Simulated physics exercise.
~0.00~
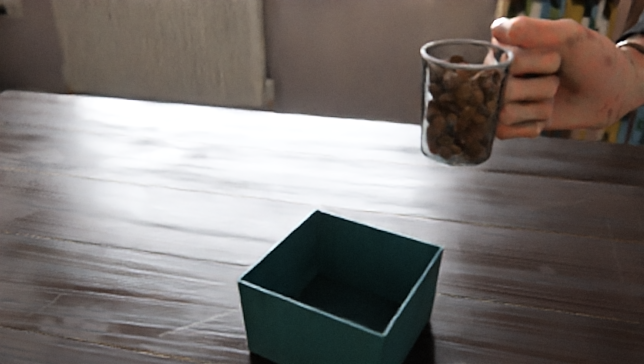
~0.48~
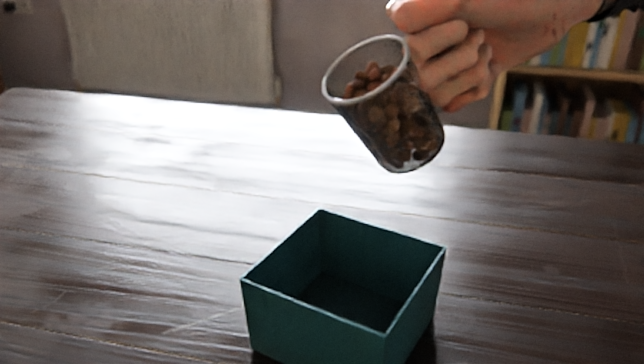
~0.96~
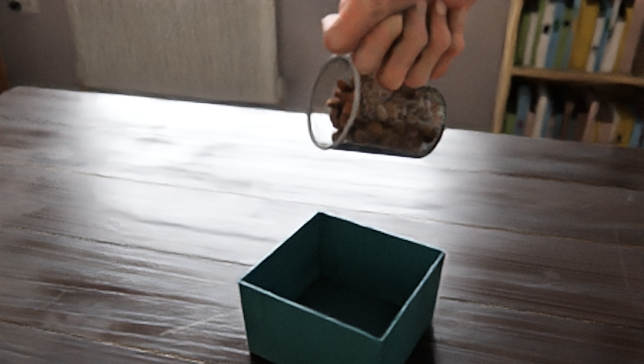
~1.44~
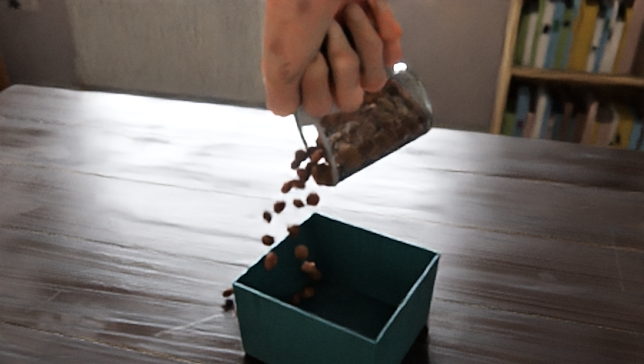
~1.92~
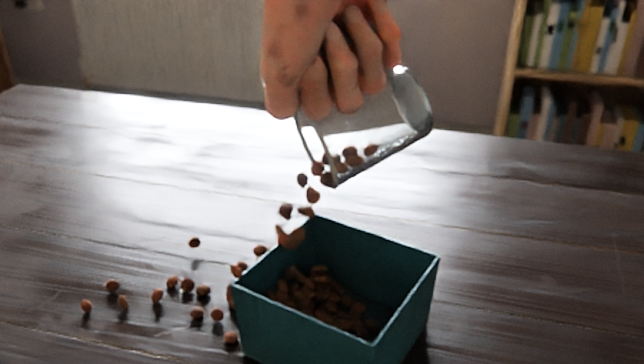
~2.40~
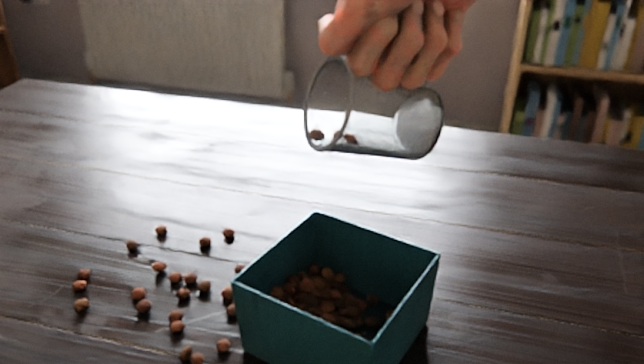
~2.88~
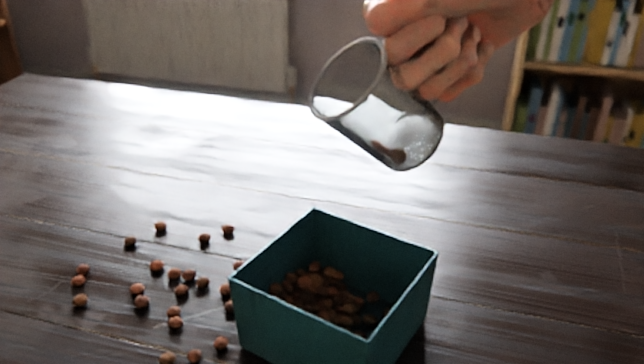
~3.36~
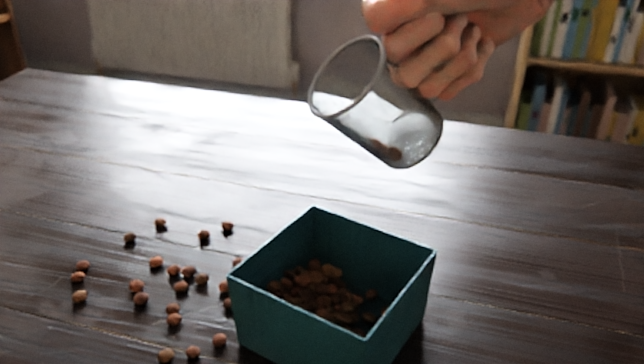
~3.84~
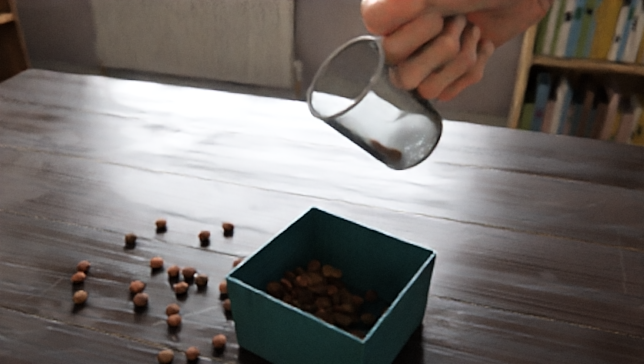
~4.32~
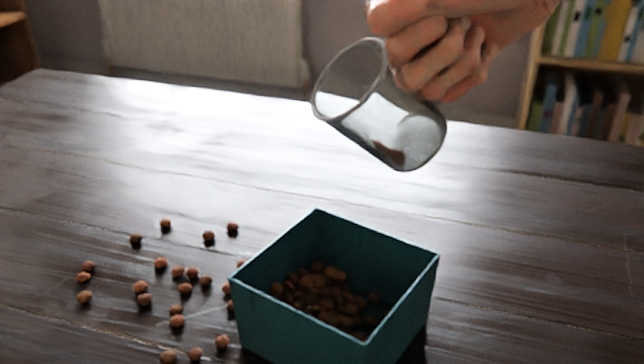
On a dark wooden table, a hand moved a glass cup of brown kibble left above a square teal box and tipped it, spilling most into the box and some onto the table to the left, then tilted the cup partly back and held it.
